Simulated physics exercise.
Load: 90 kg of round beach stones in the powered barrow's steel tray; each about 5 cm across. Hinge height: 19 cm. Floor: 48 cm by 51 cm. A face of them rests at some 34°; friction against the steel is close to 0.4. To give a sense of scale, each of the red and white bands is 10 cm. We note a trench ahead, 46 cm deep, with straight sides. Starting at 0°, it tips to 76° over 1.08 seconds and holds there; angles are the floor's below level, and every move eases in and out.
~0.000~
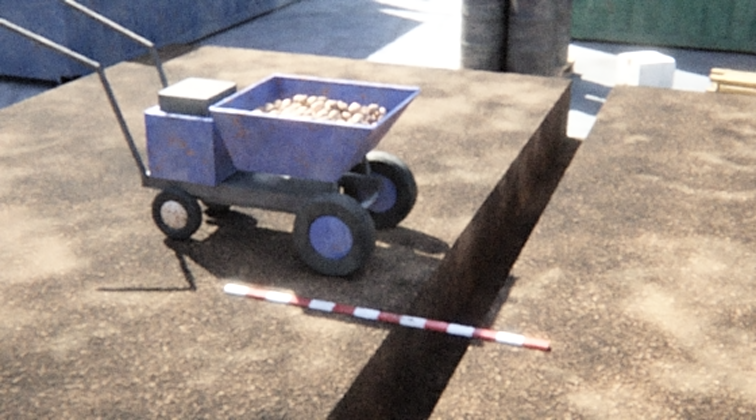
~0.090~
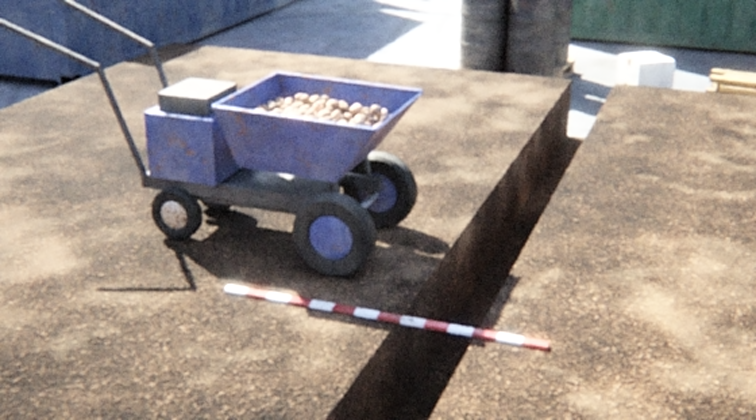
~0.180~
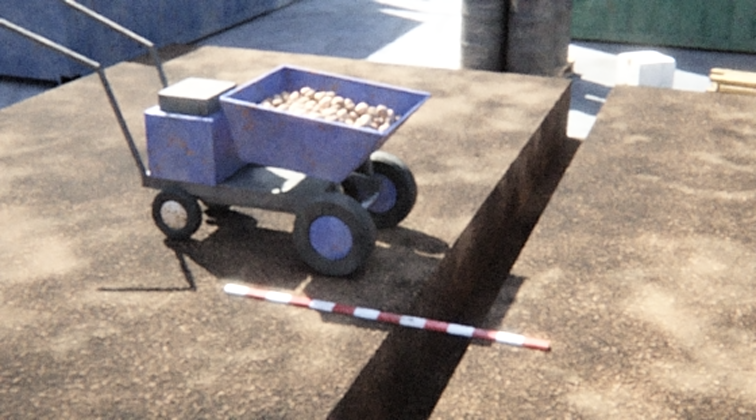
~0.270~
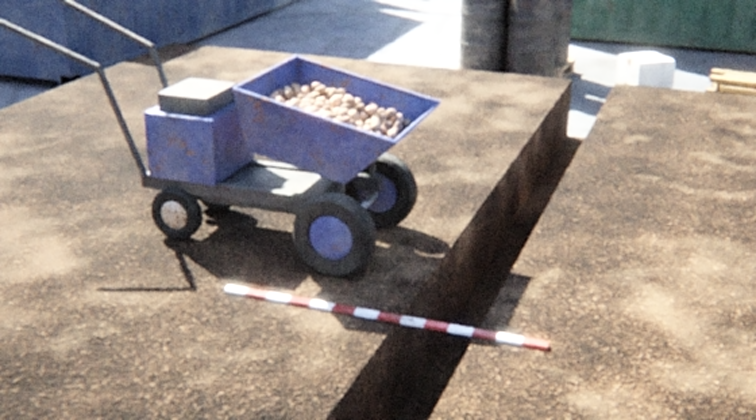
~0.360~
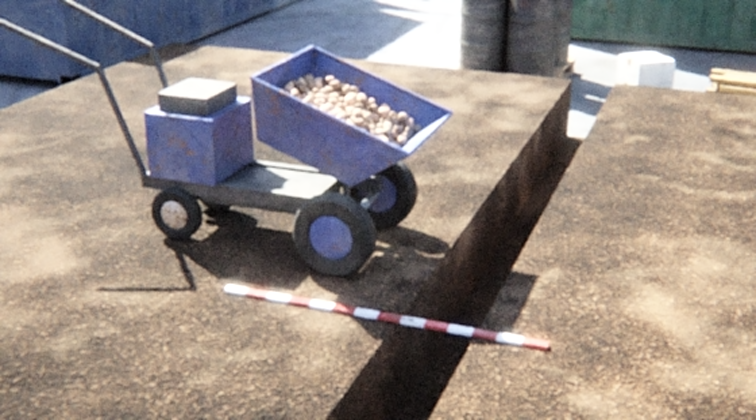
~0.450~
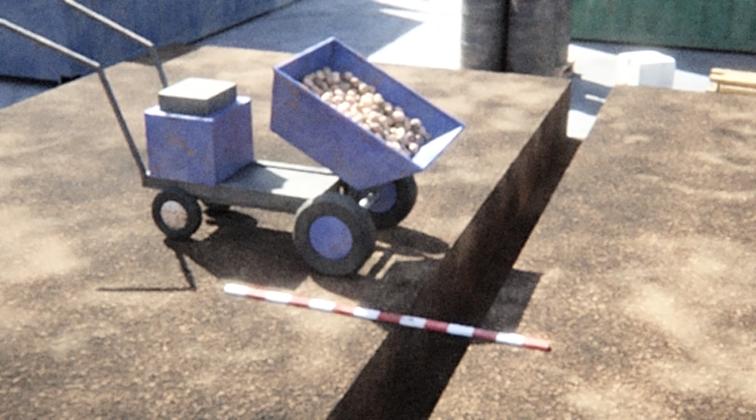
A small blue cart full of pale stones stood beside a dark trench, and its tray slowly tilted down toward the right, the back end lifting clear as the stones shifted toward the lower lip.
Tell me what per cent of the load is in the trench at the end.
Some 56 per cent.
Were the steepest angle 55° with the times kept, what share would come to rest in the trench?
With that change, near 35 per cent.
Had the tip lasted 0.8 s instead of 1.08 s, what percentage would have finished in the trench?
I'd put it at some 50 in a hundred.
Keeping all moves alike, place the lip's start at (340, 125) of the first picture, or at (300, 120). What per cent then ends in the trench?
From the first place around 95 per cent, from the other around 70.
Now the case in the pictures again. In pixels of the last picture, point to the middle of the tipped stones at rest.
The resting stones are centred at roughly (500, 341).
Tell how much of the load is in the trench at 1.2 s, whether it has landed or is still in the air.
Something like 30 in a hundred.
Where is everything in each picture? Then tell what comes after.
In the first frame, the tray is at 0°, its lip at (372, 129); the top of the load is at (324, 108).
In the second frame, the tray is at 1°, its lip at (375, 130); the top of the load is at (314, 104); the stones move at 0.2 m/s on average.
The third frame shows lip at (383, 135), floor tilted 6°, highest stones at (310, 102); the stones move at 0.5 m/s on average.
In the fourth frame, the tray is at 12°, its lip at (395, 143); the top of the load is at (301, 92); the stones move at 0.6 m/s on average.
In the fifth frame, the tray is at 20°, its lip at (409, 155); the top of the load is at (311, 83); the stones move at 0.7 m/s on average.
The sixth frame shows lip at (423, 170), floor tilted 29°, highest stones at (325, 77); the stones move at 0.8 m/s on average.
After 0.8 s the floor is at 64°; 100 % in the tray; the foremost stones are at (461, 219).
After 1.2 s the floor is at 76°; 46 % in the tray, 29 % in the trench, 25 % past the trench; the foremost stones are at (579, 279).
After 1.5 s the floor is at 76°; 8 % in the tray, 48 % in the trench, 43 % past the trench; the foremost stones are at (661, 313).
After 3.5 s the floor is at 76°; 0 % in the tray, 56 % in the trench, 44 % past the trench; the foremost stones are at (705, 326).
